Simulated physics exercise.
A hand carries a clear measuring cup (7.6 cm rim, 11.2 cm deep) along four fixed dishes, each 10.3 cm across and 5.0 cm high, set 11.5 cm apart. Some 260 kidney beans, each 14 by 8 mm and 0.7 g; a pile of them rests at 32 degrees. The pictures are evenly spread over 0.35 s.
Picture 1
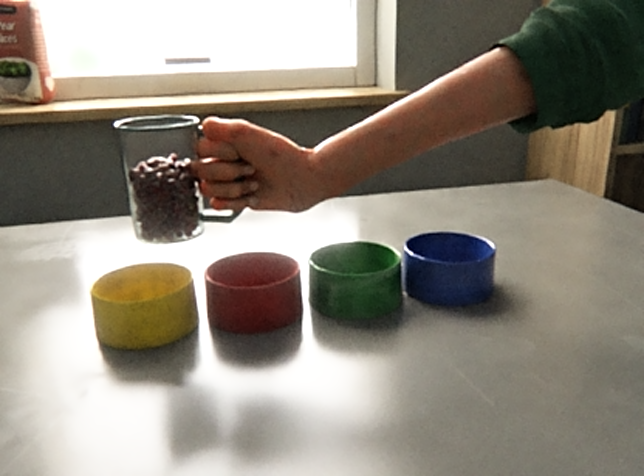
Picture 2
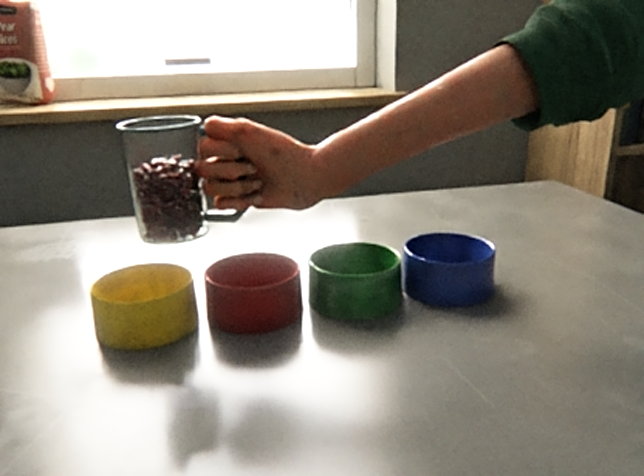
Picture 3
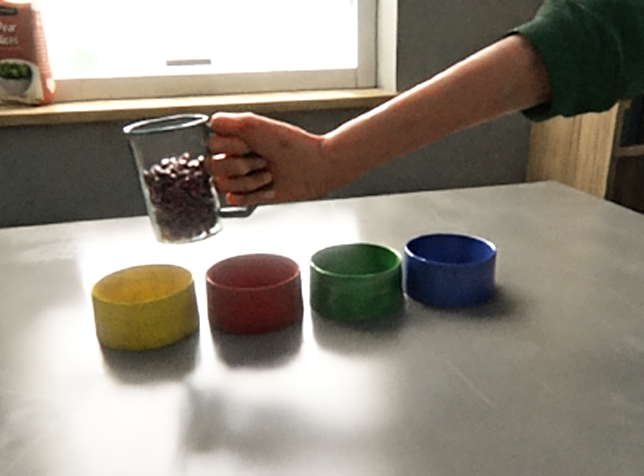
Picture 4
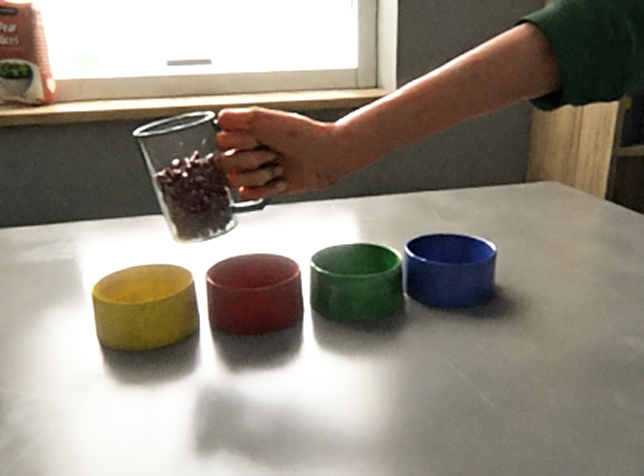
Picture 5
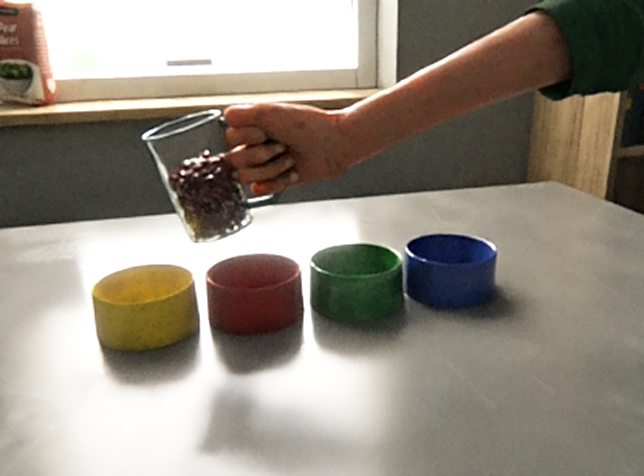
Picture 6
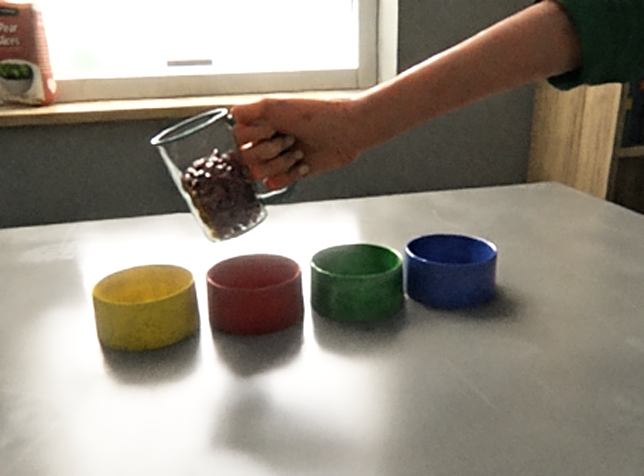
A hand holding a clear cup of dark beans moves slightly right, tilting it leftward above four coloured dishes on a table.
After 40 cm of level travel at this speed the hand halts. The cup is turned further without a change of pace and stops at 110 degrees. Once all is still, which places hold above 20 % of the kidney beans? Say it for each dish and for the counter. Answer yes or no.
Red: No, blue: Yes, green: Yes, yellow: No, counter: No.
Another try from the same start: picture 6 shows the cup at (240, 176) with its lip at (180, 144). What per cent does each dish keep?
Red 0; blue 100; green 0; yellow 0.
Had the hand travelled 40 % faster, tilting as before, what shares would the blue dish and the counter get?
In that case blue 100, counter 0.
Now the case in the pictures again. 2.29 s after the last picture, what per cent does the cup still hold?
Roughly 10 per cent.
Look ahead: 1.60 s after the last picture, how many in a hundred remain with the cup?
Some 45 per cent of the load.
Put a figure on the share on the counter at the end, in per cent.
Some 5 per cent.
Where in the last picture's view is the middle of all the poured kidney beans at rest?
Around (389, 285).
Then, 0.96 s after the last picture, tilt 88 degrees; cup holds 100 %.
Then, 1.60 s after the last picture, tilt 110 degrees; cup holds 45 %, green 45 %.
Then, 2.29 s after the last picture, tilt 110 degrees; cup holds 10 %, blue 35 %, green 50 %.
In the end, red 0 %, blue 45 %, green 50 %, yellow 0 %, counter 5 %.
